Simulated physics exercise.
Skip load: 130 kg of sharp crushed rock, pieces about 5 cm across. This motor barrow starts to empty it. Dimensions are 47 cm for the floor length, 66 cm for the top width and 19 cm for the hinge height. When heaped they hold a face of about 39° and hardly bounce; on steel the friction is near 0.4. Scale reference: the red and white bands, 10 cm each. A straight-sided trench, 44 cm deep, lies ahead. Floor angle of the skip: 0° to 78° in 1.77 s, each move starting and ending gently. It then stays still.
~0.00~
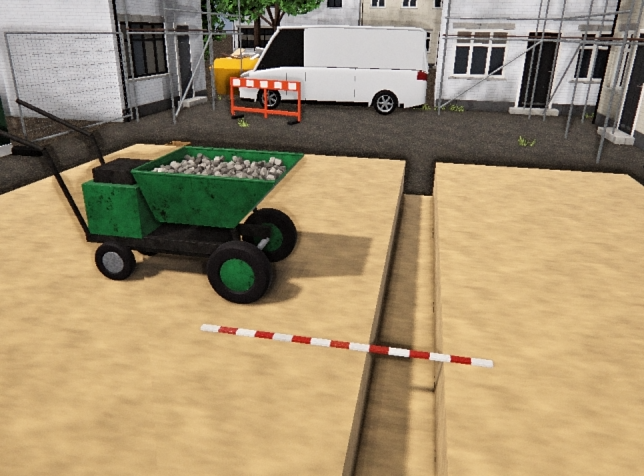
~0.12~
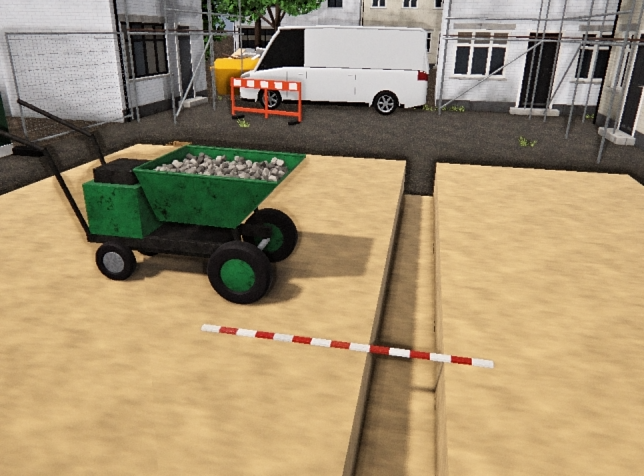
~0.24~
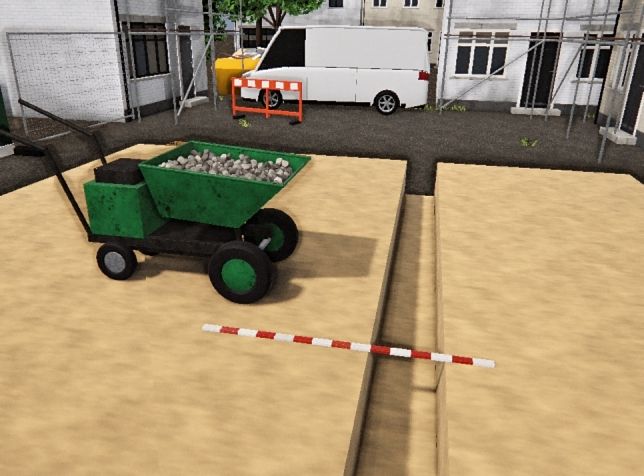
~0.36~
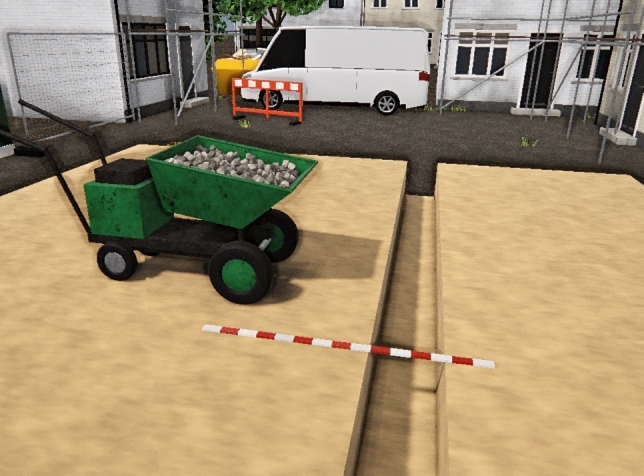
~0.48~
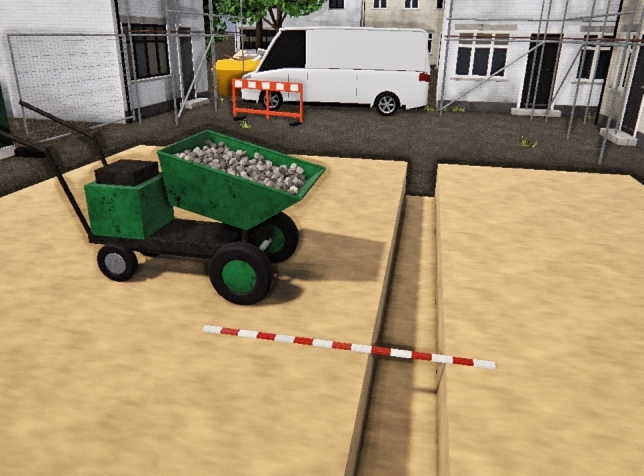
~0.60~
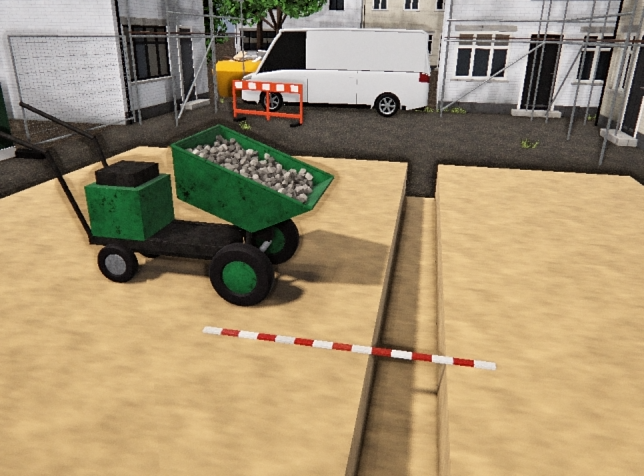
On a building site, a green motor barrow gradually tilts its stone-filled skip toward the right.
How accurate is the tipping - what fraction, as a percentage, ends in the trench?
Close to 48 in every hundred.
After 1.3 s the floor is at 66°; 99 % in the skip, 1 % short of the trench; the foremost stones are at (365, 286).
After 1.9 s the floor is at 78°; 55 % in the skip, 15 % short of the trench, 30 % in the trench; the foremost stones are at (435, 351).
After 2.2 s the floor is at 78°; 39 % in the skip, 16 % short of the trench, 45 % in the trench; the foremost stones are at (435, 350).
After 4.2 s the floor is at 78°; 37 % in the skip, 15 % short of the trench, 48 % in the trench; the foremost stones are at (435, 348).
